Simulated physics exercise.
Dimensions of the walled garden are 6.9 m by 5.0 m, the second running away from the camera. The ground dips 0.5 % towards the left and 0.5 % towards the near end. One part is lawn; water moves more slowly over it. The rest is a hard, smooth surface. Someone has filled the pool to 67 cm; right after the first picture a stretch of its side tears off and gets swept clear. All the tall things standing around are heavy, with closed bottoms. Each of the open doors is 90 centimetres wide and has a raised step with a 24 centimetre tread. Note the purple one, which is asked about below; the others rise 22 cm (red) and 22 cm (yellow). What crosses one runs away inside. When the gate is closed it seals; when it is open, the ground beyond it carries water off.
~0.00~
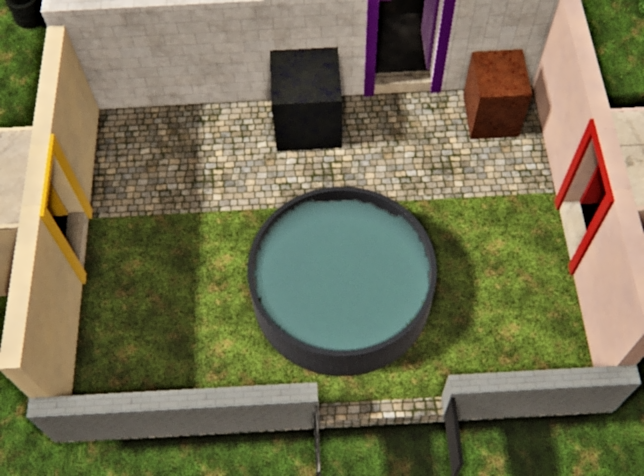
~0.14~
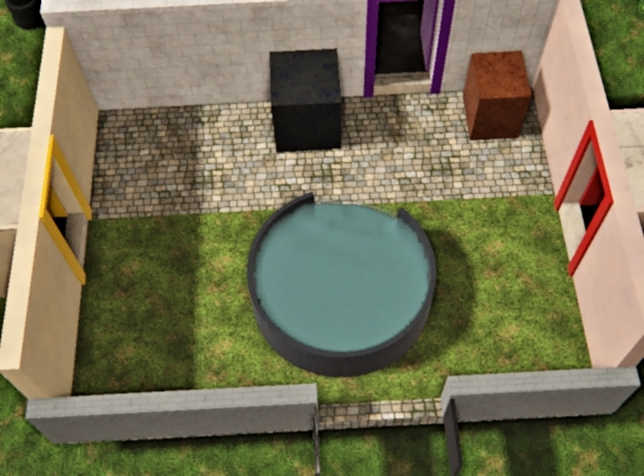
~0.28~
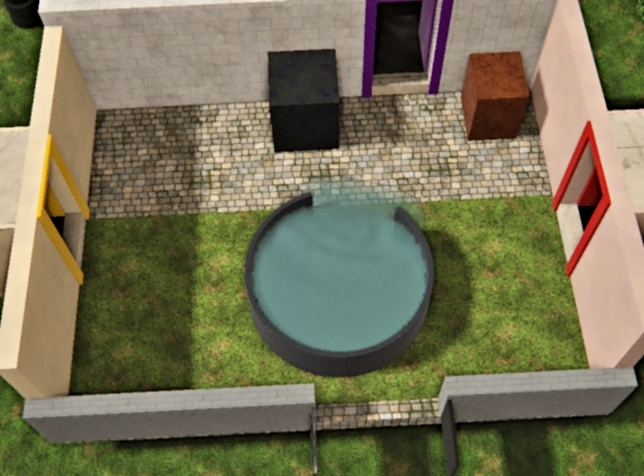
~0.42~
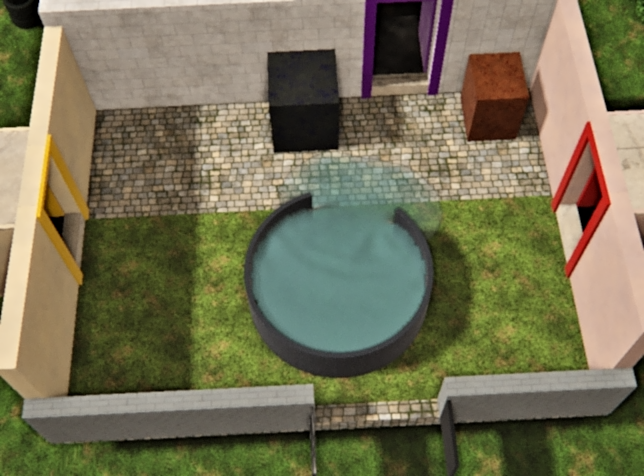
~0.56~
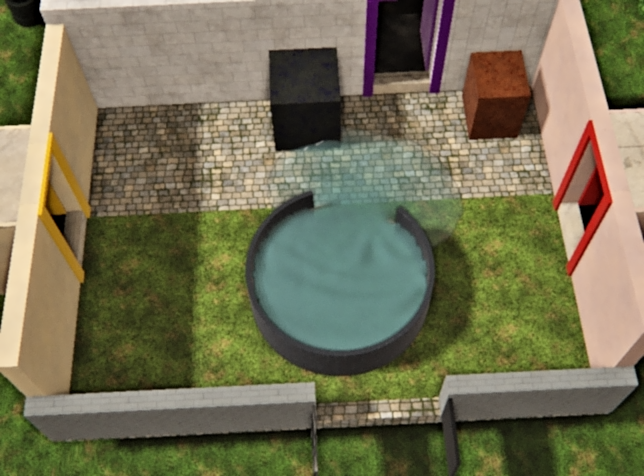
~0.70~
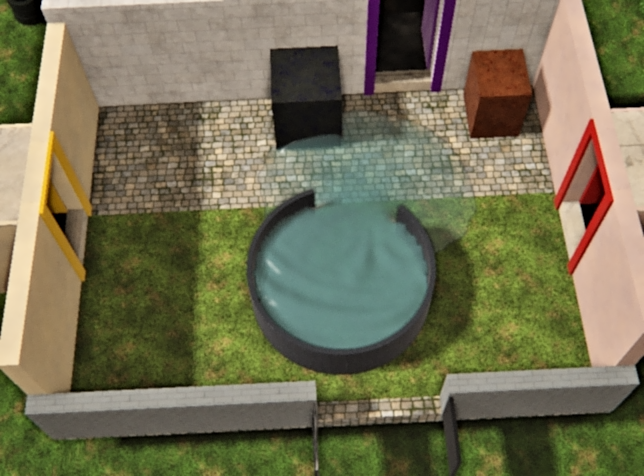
At the start, a round, dark-rimmed pool of still water stands whole on the lawn of a walled garden. A piece of its far side disappears, leaving a gap, and water pours out through it. The water fans across the stone paving, reaching the black block.
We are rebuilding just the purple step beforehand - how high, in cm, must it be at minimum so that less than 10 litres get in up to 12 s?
It needs to be about 34 cm high.
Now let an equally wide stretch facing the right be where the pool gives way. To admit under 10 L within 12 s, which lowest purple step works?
About 13.0 centimetres.
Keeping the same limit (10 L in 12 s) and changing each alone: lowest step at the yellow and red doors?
About 6.5 cm at yellow and 11.0 cm at red.
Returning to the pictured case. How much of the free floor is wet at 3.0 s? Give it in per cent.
The wet part is about 55 per cent.
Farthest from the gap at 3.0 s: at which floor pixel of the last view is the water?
Pixel: About (99, 113).
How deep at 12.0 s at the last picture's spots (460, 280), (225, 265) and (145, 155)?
Close to 10, 6 and 7 cm deep.
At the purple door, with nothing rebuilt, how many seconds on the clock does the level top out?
The level tops out around 2.2 s.
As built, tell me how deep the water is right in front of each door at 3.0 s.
Door by door in cm - purple 30, red 6, yellow 5.
After 1.4 s water covers 30 % of the floor, deepest (40 cm) near (452, 95); 34 cm at the purple door, 7 litres in over its 22 cm step.
After 3.0 s water covers 55 % of the floor, deepest (32 cm) near (387, 126); 30 cm at the purple door, 105 litres in over its 22 cm step.
After 12.0 s water covers 100 % of the floor, deepest (10 cm) near (565, 388); 8 cm at the purple door, 129 litres in over its 22 cm step.
At the purple door as built, the water arrived by 1.0 s and peaked near 37 cm at 2.2 s.
Run again over the same 12 s with other heights there, 30 litres in over 30.5 cm, 0 litres over 41.5 cm. The limit of 10 litres is kept from about 34 cm up.
